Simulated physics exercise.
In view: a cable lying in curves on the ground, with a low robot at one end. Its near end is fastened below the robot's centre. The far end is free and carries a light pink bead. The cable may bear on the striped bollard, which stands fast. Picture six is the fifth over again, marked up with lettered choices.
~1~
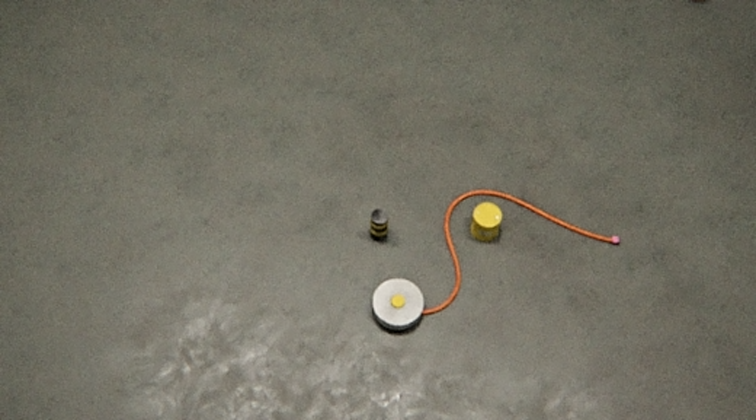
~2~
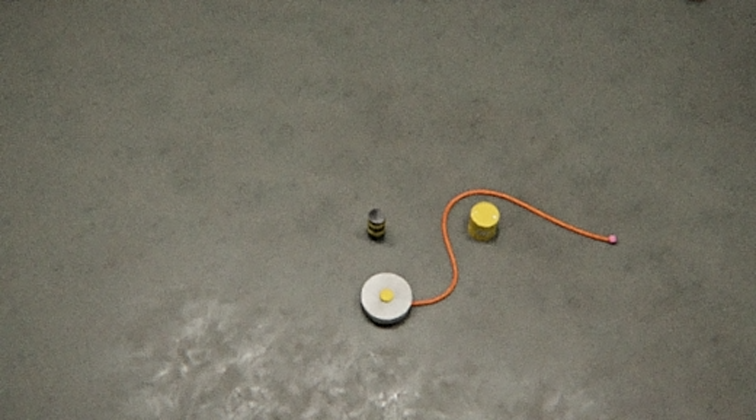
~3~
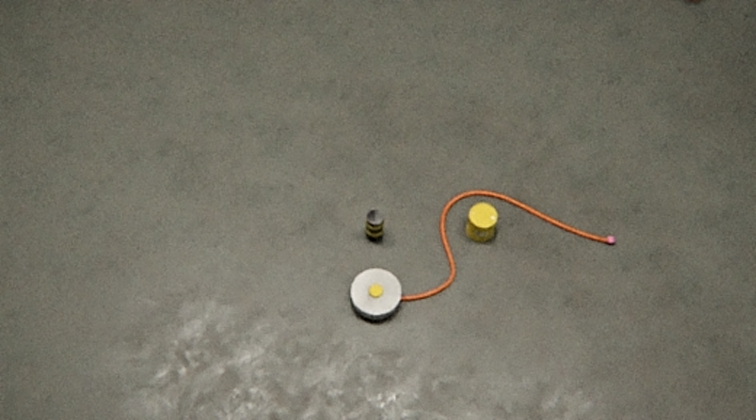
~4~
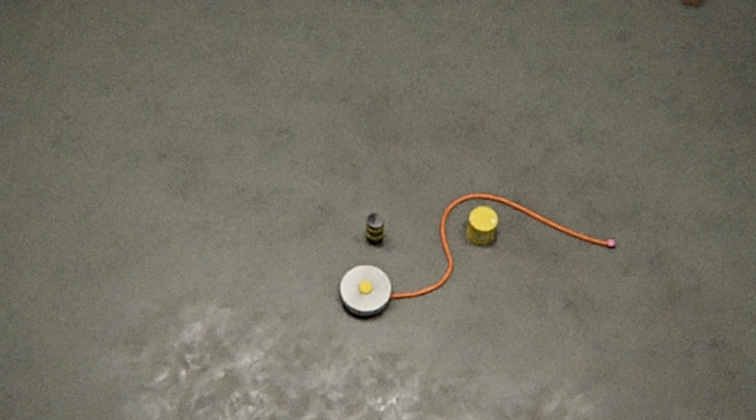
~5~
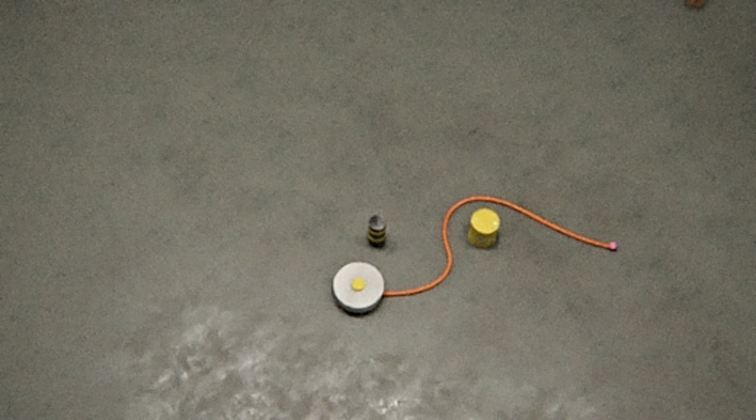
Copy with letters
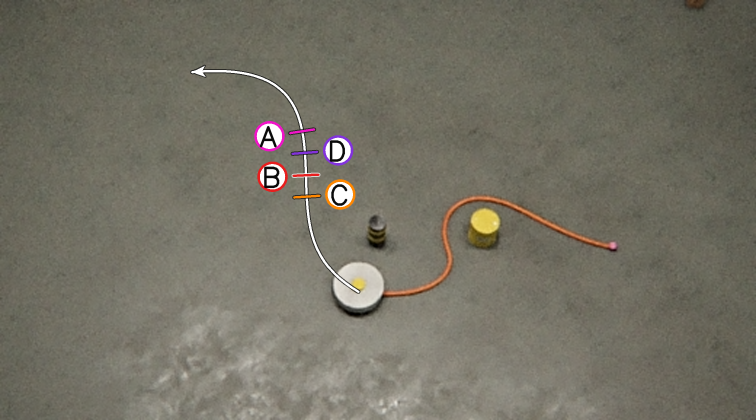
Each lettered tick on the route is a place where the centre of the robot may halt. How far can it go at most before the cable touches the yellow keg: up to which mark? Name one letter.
No farther than C.
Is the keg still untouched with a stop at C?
Yes.
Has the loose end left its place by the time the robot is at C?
No.
On the copy, A at (302, 131); B at (306, 175); C at (307, 197); D at (305, 153); the route from (359, 292) via (304, 143) to (192, 72).
On C. First, robot (326, 260), middle of the cable (457, 207), free end (613, 246).
Then, robot (310, 224), middle of the cable (457, 207), free end (613, 246).
Finally, robot (306, 192), middle of the cable (450, 222), free end (613, 246); only the bollard has been touched, if anything.
By contrast, A brings the cable against the keg; B brings the cable against the keg; D brings the cable against the keg.
